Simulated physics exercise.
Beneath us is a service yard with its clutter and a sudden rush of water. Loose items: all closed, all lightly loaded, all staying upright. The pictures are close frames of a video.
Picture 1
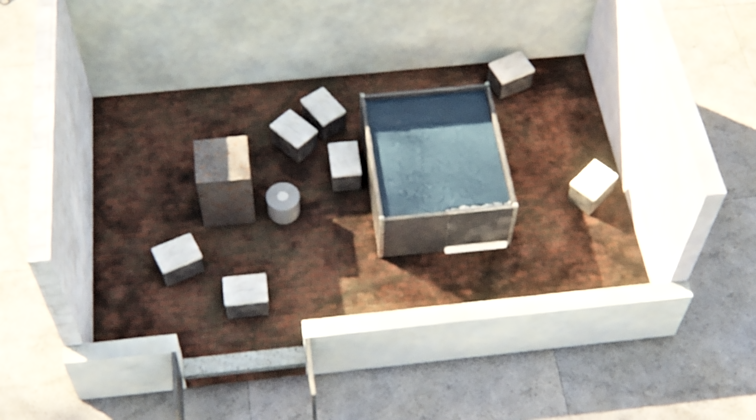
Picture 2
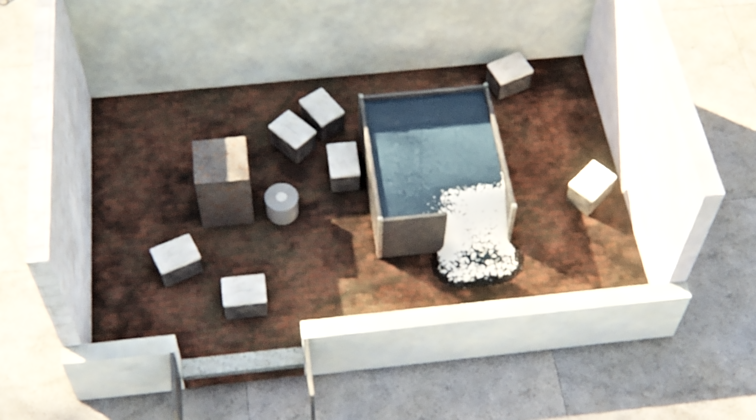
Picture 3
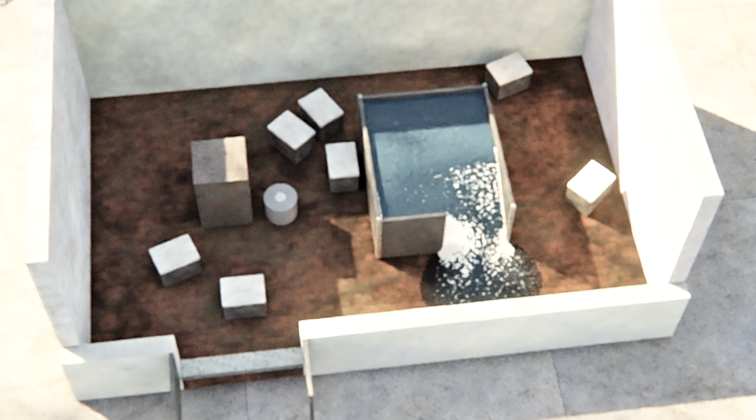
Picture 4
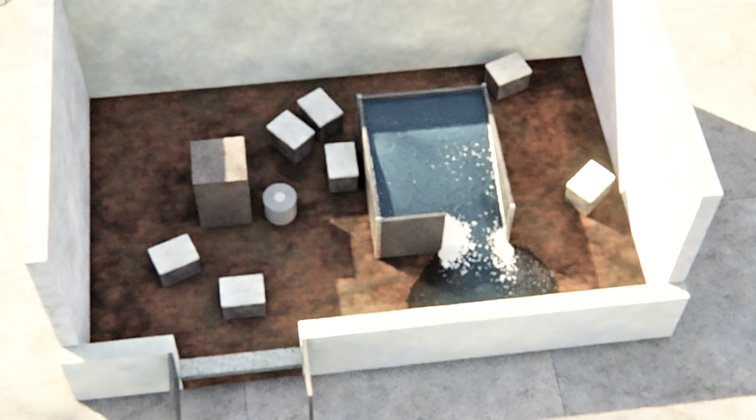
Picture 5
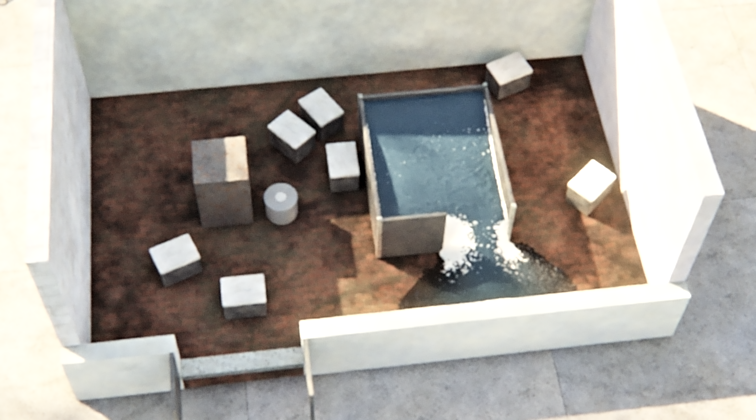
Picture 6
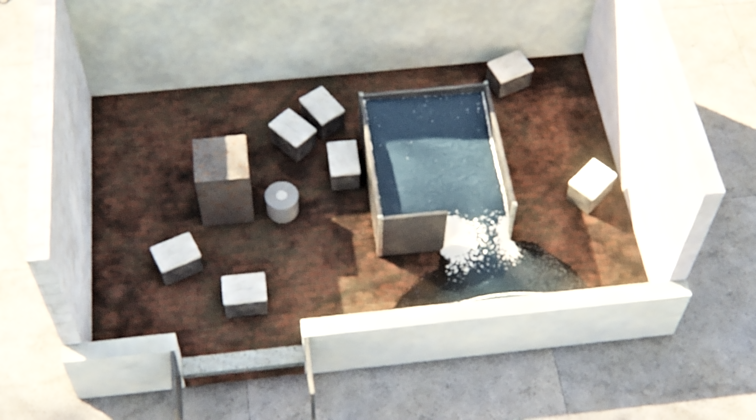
Water burst out through the front of a big open tank in a walled yard, foaming white, then spread into a dark pool along the near wall, while the pale boxes scattered around stayed put.
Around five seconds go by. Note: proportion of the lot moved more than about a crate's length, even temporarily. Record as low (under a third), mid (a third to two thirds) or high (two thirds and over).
Mid.
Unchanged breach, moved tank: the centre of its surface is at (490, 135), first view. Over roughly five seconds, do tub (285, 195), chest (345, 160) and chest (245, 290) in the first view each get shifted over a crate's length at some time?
The three, one by one: Past that mark, short of that and past that mark.
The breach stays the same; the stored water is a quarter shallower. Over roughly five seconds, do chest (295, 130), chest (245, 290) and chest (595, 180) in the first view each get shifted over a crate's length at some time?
Note, in sequence: Within that / past that mark / past that mark.
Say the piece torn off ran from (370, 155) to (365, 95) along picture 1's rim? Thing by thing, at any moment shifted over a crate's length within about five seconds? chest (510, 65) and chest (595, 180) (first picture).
Taking them in order, short of it and short of it.
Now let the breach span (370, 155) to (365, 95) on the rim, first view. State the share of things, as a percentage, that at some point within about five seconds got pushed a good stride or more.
I make it 80 per cent.
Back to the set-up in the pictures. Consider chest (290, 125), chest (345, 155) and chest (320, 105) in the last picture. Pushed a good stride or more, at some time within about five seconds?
First under that distance, second under that distance, third under that distance.
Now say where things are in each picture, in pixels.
A tub at (283, 196), on the bottom; a chest at (177, 252), on the bottom; 0 of 8 have shifted, in the first frame.
A tub at (281, 197) rests on the ground; a chest at (175, 253) rests on the ground; 0 of 8 have shifted, in the second frame.
A tub at (280, 197) rests on the ground; a chest at (174, 253), on the bottom; 0 of 8 have shifted, in the third frame.
A tub at (280, 197), on the bottom; a chest at (173, 253) rests on the ground; 0 of 8 have shifted, in the fourth frame.
A tub at (281, 197) rests on the ground; a chest at (174, 253) rests on the ground; 0 of 8 have shifted, in the fifth frame.
A tub at (282, 195) rests on the ground; a chest at (175, 251), on the bottom; 0 of 8 have shifted, in the sixth frame.
A moment on, 0 of 8 are well off their spots; 0 afloat.
Next, 2 of 8 are well off their spots; 1 afloat.
Later, 5 of 8 are well off their spots; 5 afloat.
In the end, 5 of 8 are well off their spots, and 5 have been at some point; 5 afloat.
